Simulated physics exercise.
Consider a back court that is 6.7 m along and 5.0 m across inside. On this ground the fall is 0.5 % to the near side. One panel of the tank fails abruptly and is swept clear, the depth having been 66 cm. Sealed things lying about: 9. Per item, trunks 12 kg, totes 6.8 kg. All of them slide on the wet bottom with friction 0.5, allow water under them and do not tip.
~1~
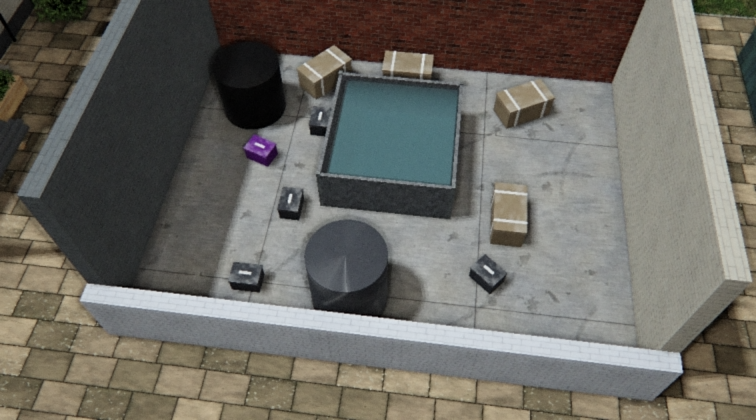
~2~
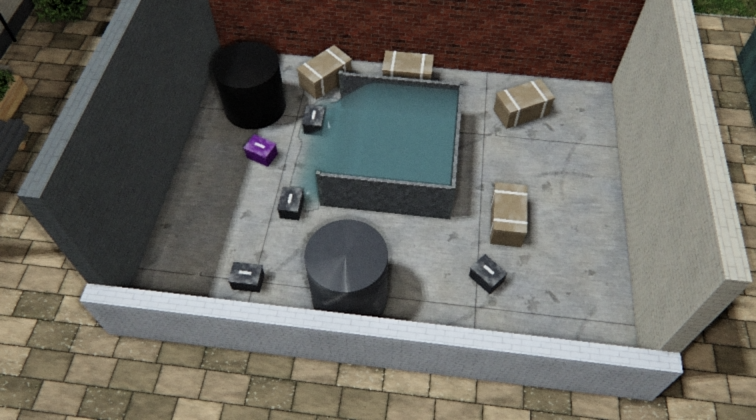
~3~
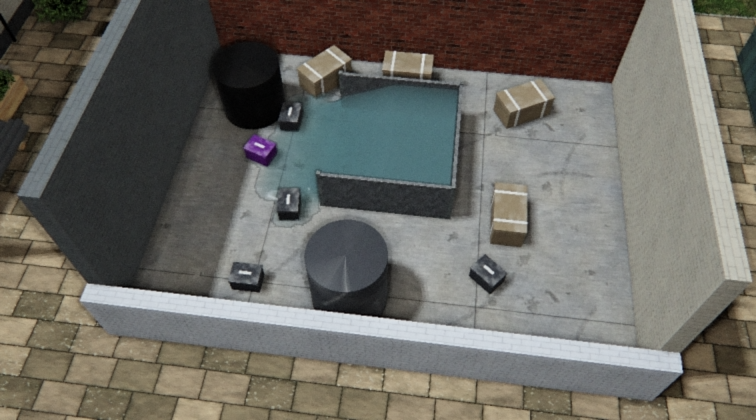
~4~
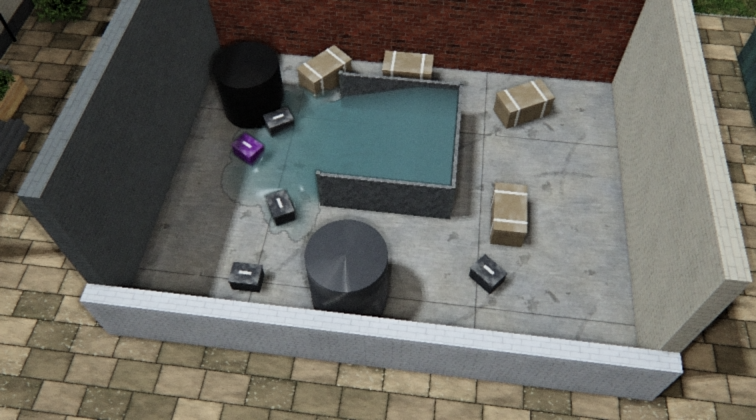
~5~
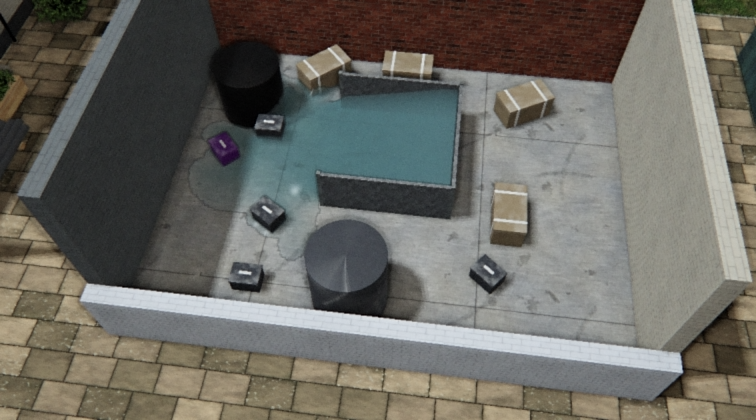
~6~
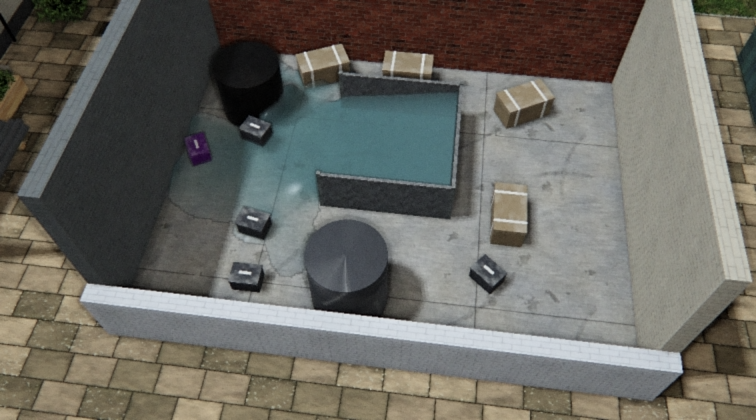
Water pours from the left side of a tank across a walled yard, pushing small dark boxes and a purple one leftward.
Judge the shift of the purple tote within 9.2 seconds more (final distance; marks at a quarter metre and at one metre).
I'd say the purple tote makes a long trip.
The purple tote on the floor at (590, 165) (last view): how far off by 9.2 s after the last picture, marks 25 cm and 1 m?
I'd say it lands far off.
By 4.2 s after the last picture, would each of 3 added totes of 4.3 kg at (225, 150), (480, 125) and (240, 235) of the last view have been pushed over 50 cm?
First beyond, then within, then beyond.
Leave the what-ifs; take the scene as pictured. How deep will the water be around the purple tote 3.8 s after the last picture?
Roughly 17 cm at that moment.
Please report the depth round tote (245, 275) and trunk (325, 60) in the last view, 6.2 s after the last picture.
Depths: Near 9 cm, then near 10 cm.
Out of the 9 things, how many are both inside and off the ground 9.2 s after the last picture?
The number is 9.
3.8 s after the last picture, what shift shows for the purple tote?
Roughly 250 centimetres by that point.
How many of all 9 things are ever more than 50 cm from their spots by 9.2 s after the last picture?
All told, that gives 9.
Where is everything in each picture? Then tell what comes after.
In the first picture, the purple tote at (260, 146) rests on the ground; water covers 3.4 m2; 0 of 9 have shifted.
In the second picture, the purple tote at (260, 146), on the bottom; 4.4 m2 under water; 1 of 9 have shifted.
In the third picture, the purple tote at (260, 146) rests on the ground; 5.5 m2 under water; 1 of 9 have shifted.
In the fourth picture, the purple tote at (247, 145) rests on the ground, 19 cm from its start; 6.6 m2 under water; 3 of 9 have shifted.
In the fifth picture, the purple tote at (223, 144) rests on the ground, 56 cm from its start; water covers 8.0 m2; 3 of 9 have shifted.
In the sixth picture, the purple tote at (197, 144), on the bottom, 96 cm from its start; water covers 9.4 m2; 4 of 9 have shifted.
Then, 1.2 s after the last picture the purple tote is near (163, 179), 1.5 m from its start, afloat; 2 afloat.
Then, 3.8 s after the last picture the purple tote is near (196, 291), 2.6 m from its start, afloat; 5 afloat.
Then, 6.2 s after the last picture the purple tote is near (234, 284), 2.4 m from its start, afloat; 8 afloat.
Then, 9.2 s after the last picture the purple tote is near (292, 262), 2.1 m from its start, afloat; 9 afloat.
